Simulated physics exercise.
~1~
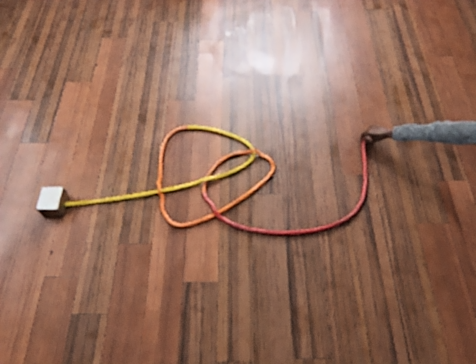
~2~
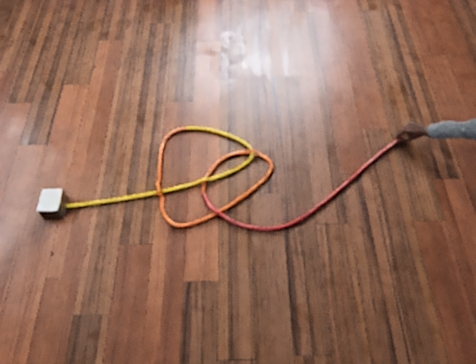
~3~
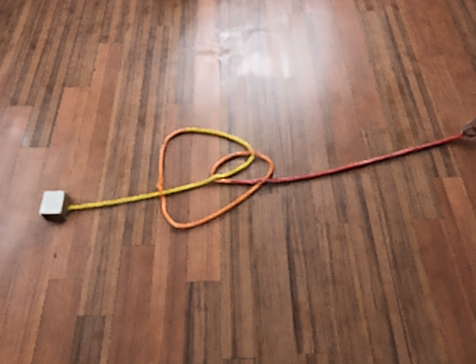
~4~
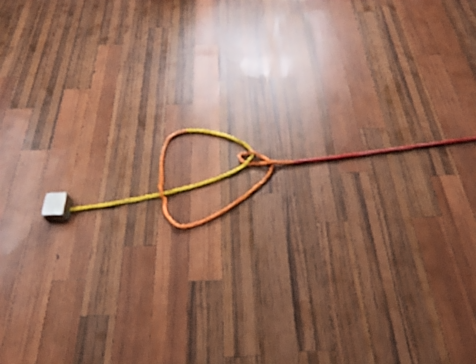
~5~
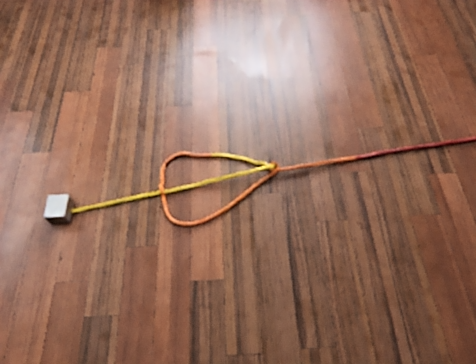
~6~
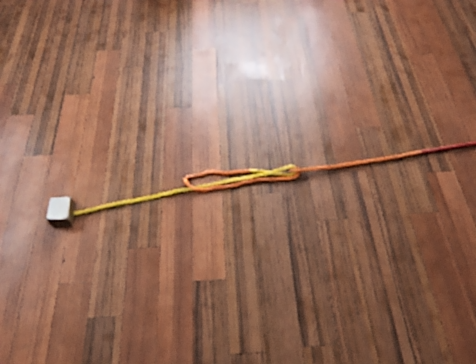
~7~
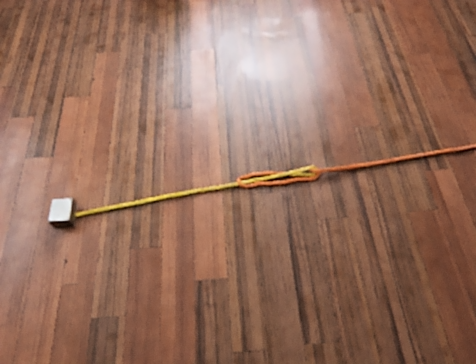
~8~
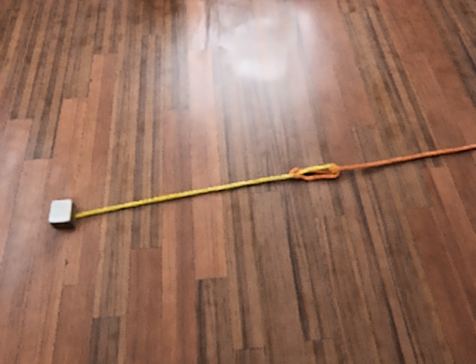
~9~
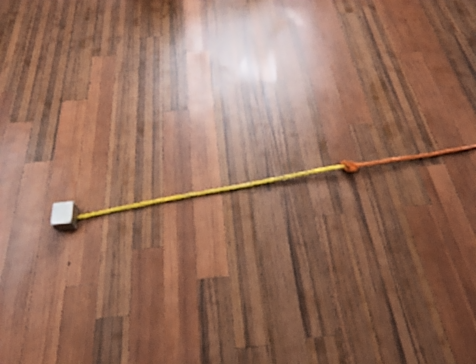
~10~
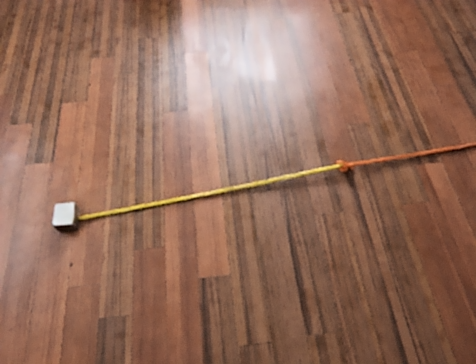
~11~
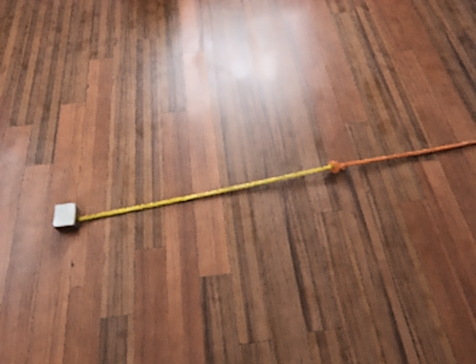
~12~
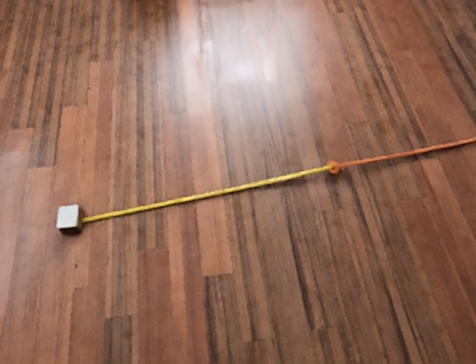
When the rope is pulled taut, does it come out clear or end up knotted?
It ends up knotted. The loops shrink as the rope is pulled right and tighten into a small lump.
